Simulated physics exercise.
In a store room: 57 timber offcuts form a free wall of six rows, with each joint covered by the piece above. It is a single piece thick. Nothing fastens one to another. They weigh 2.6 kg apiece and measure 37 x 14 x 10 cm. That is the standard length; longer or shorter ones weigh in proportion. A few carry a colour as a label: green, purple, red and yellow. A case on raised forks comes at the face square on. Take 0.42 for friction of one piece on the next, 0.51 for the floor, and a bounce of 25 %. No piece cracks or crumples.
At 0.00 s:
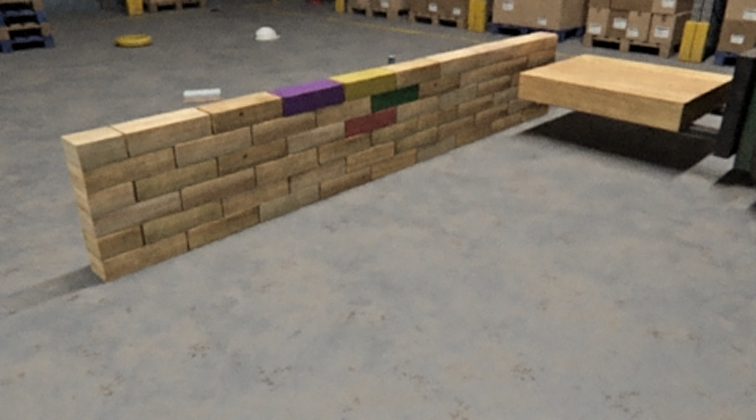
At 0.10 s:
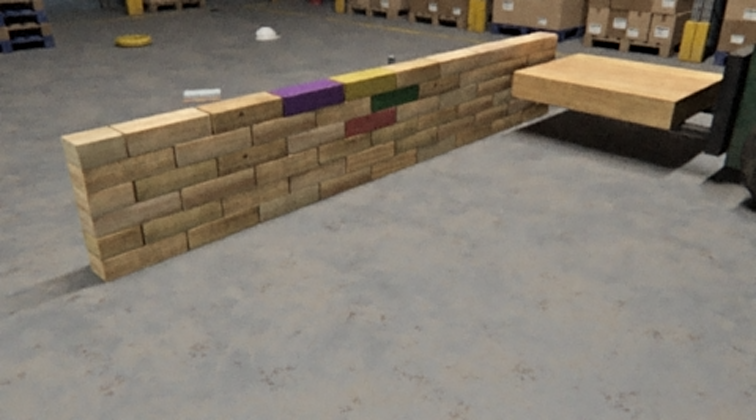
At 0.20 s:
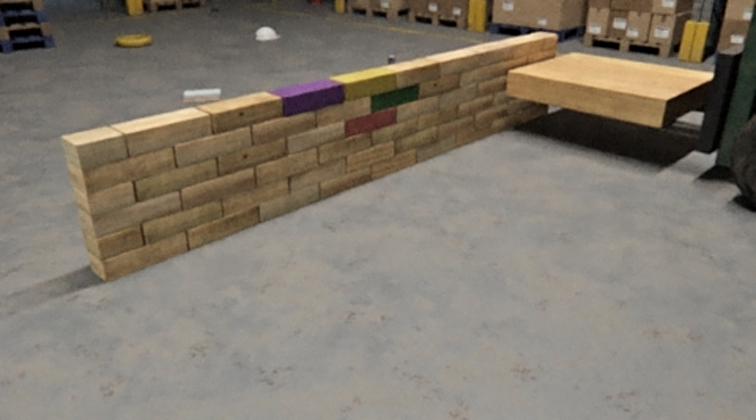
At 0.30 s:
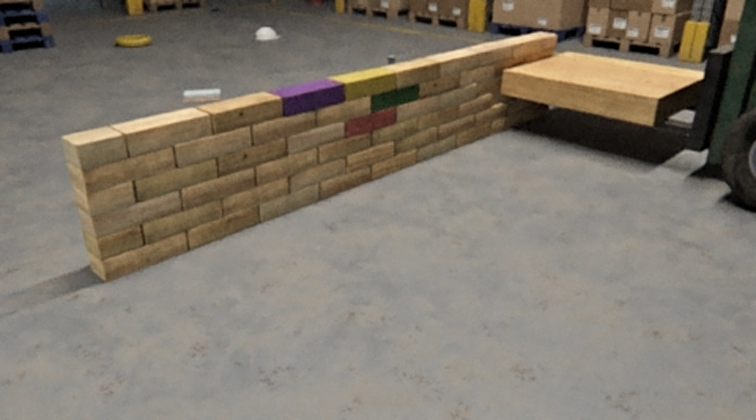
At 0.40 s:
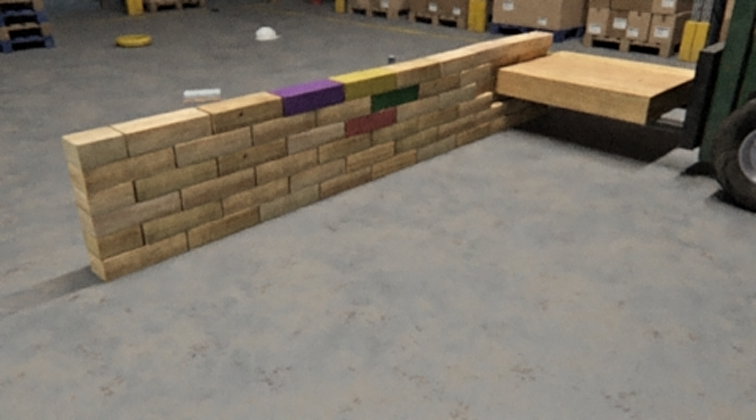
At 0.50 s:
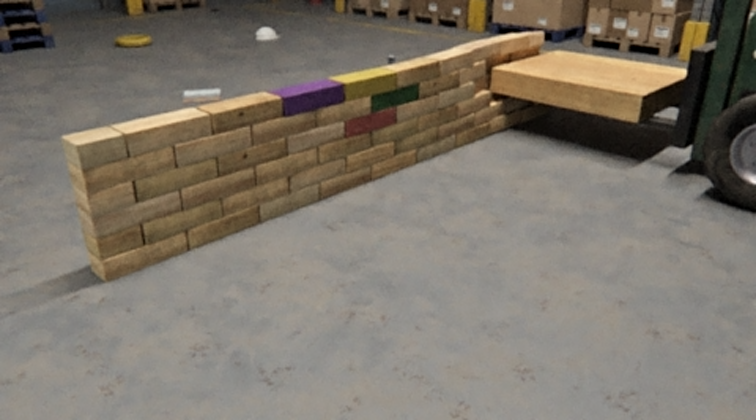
In a warehouse, a forklift edging a wooden block leftward into the far end of a timber wall, pushing some pieces slightly out of line.
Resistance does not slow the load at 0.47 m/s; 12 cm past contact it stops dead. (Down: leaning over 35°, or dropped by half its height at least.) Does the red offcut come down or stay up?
That offcut holds its level.
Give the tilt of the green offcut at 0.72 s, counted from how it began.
Some 0°.
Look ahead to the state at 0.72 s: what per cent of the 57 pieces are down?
By then 10 per cent.
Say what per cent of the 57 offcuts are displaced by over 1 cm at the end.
Shifted: 25 per cent.
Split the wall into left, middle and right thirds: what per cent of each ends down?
Left 0, middle 0, right 60 per cent.
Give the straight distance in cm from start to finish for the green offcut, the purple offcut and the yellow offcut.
About: Green 0, purple 0, yellow 0.
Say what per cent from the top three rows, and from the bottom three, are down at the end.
Top 30, bottom 10 per cent.
After 0.58 s, none of the 57 offcuts down, 17 disturbed; red offcut unmoved.
After 0.72 s, 7 of the 57 offcuts down; red offcut unmoved.
After 0.86 s, 13 of the 57 offcuts down; red offcut unmoved.
At rest (2.1 s), 13 of the 57 offcuts down; red offcut unmoved; green offcut unmoved; yellow offcut unmoved. As the last picture would show them, middles, red offcut near (363, 120), green offcut near (387, 96).
